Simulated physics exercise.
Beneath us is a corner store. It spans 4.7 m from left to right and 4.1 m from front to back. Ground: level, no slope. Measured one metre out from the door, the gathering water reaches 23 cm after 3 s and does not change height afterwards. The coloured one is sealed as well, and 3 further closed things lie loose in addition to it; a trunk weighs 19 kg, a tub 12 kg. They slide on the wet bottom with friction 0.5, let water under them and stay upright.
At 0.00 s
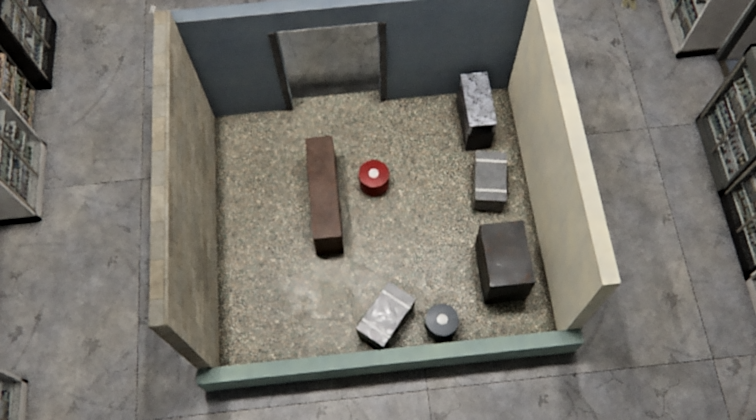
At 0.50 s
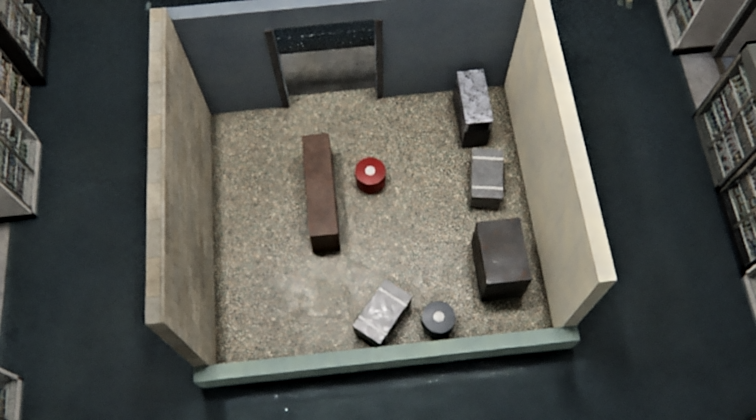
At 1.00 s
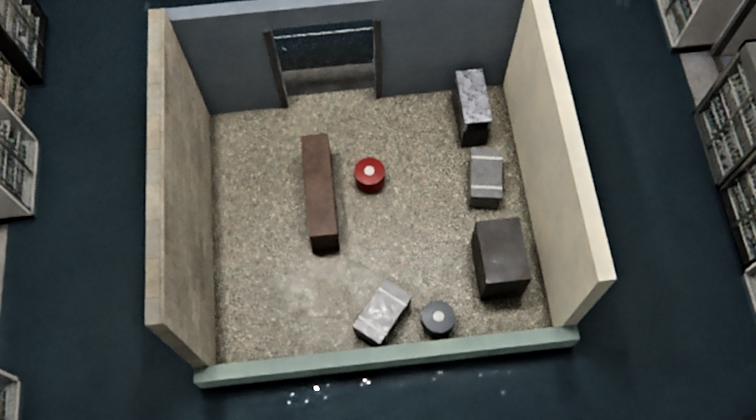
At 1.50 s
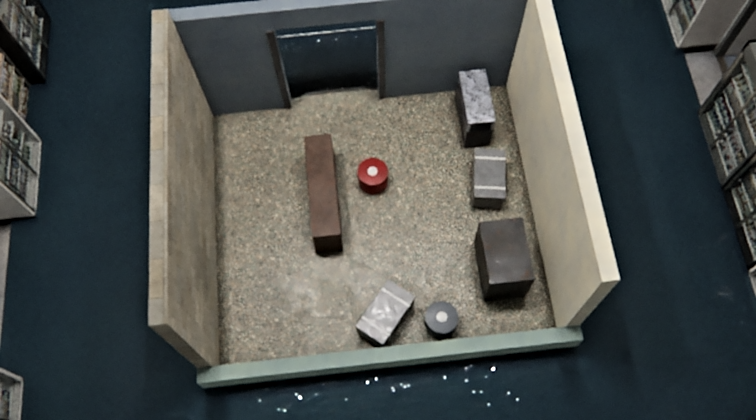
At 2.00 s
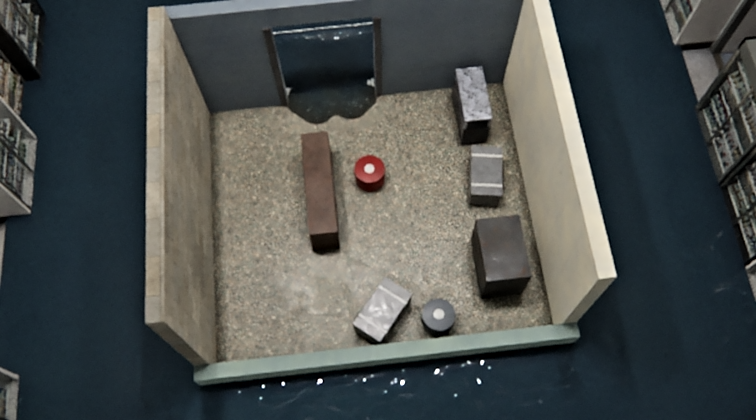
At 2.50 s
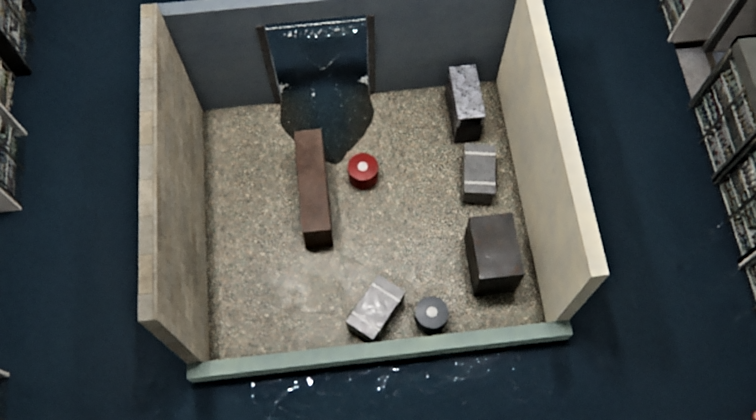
A small corner store with a speckled floor and low walls is seen from high above, the view shifting slightly. A long brown block and a red tub sit near the middle, with grey boxes to the right and a pale box and dark round tub in front. Dark water covers the ground outside, then spreads through the back doorway toward the brown block, while the objects stay put.
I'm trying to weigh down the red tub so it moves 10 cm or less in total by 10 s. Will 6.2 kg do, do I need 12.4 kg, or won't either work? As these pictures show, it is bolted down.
Neither will work.
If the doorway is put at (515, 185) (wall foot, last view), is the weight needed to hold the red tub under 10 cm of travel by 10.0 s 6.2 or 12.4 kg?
There both choices fail.
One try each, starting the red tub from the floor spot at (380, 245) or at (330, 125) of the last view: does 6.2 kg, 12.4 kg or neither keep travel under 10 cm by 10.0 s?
In that order: No load works; no load works.
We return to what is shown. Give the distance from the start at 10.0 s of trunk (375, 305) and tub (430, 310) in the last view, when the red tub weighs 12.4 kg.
In turn: 40 cm, 20 cm.
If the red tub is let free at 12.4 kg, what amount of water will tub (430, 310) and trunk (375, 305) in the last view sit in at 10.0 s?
Depth approx. 15 cm / 10 cm.
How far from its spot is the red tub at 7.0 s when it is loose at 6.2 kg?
About 300 cm off its spot.
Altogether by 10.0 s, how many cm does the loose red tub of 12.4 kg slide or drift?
Close to 200 cm, all told.
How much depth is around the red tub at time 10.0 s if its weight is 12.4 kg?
About 14 cm.
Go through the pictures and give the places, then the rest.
The red tub at (374, 173) rests on the ground; 0.0 m2 under water; 0 of 4 have shifted, in the first frame.
The red tub at (370, 171), on the bottom; 0.0 m2 under water; 0 of 4 have shifted, in the second frame.
The red tub at (369, 171) rests on the ground; water covers 0.0 m2; 0 of 4 have shifted, in the third frame.
The red tub at (373, 171) rests on the ground; 0.0 m2 under water; 0 of 4 have shifted, in the fourth frame.
The red tub at (370, 169) rests on the ground; 0.3 m2 under water; 0 of 4 have shifted, in the fifth frame.
The red tub at (363, 167) rests on the ground; water covers 1.1 m2; 0 of 4 have shifted, in the sixth frame.
After 3.5 s the red tub would be 33 cm from its start with 6.2 kg and 14 cm from its start with 12.4 kg; 5 cm of water round it then.
After 4.5 s the red tub would be 141 cm from its start with 6.2 kg and 83 cm from its start with 12.4 kg; 5 cm of water round it then.
After 7.0 s the red tub would be 302 cm from its start with 6.2 kg and 152 cm from its start with 12.4 kg; 7 cm of water round it then.
After 10.0 s the red tub would be 280 cm from its start with 6.2 kg and 192 cm from its start with 12.4 kg; 14 cm of water round it then.
